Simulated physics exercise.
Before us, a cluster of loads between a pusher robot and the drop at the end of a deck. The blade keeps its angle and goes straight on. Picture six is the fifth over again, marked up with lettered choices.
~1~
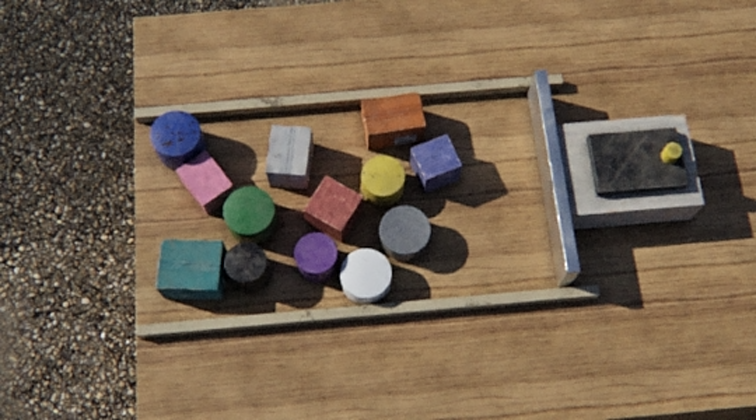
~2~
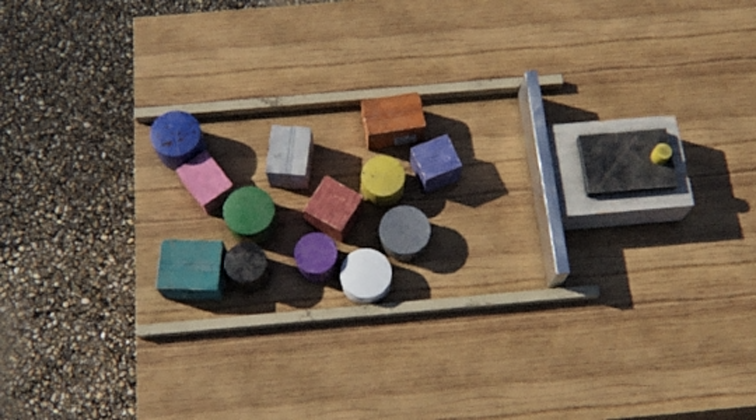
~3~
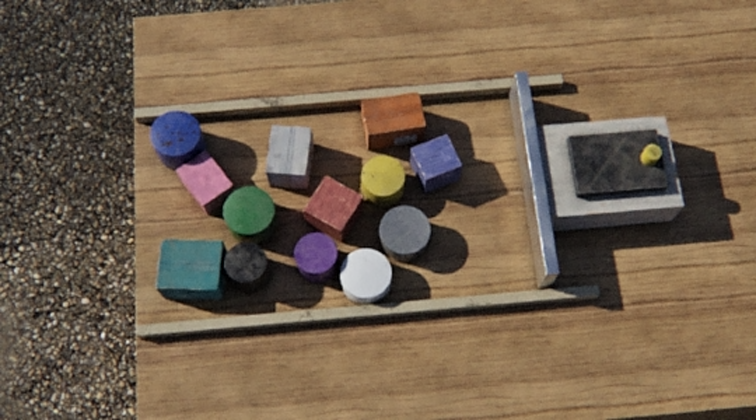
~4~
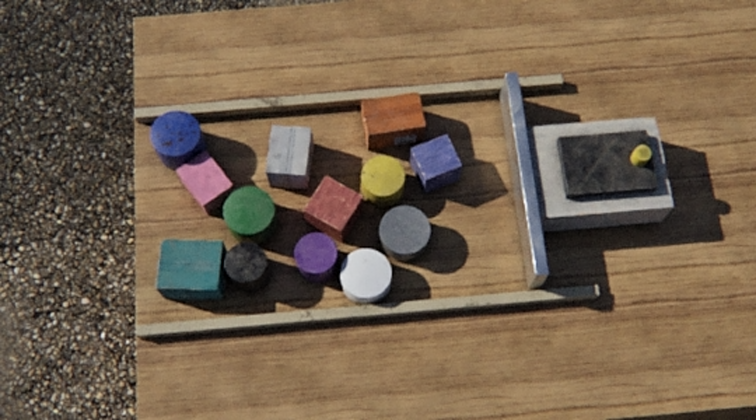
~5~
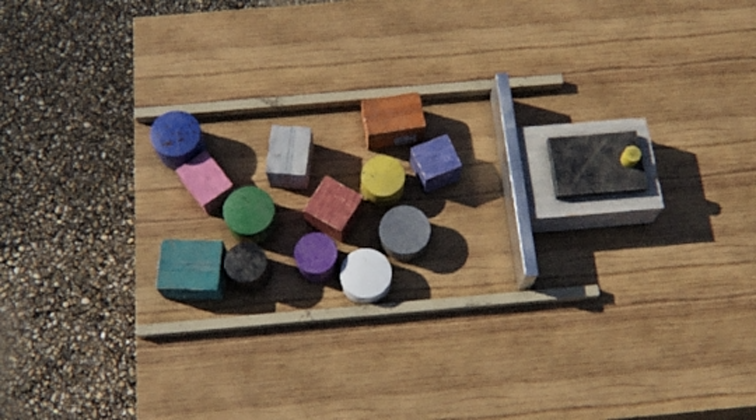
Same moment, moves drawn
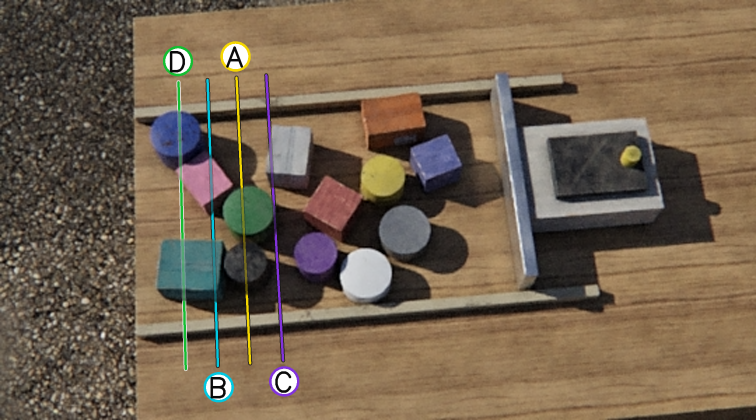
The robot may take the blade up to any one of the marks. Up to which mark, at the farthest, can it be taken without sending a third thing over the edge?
C is the last line within the limit.
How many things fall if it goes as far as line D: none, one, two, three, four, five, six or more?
In all, six or more.
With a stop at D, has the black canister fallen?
Yes.
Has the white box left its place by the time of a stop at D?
Yes.
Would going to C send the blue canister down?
No.
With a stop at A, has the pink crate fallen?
Yes.
On the marked copy, A at (243, 213); B at (212, 216); C at (274, 210); D at (182, 218).
Taking C. A third of the way, robot (503, 172); orange parcel (384, 120); blue crate (398, 162).
Two thirds of the way, robot (416, 179); blue canister (176, 137); turquoise box (184, 271).
When it is over, robot (350, 185); turquoise box over the edge; pink crate over the edge; two fallen.
As for the rest, A drops four; B drops six; D drops nine.
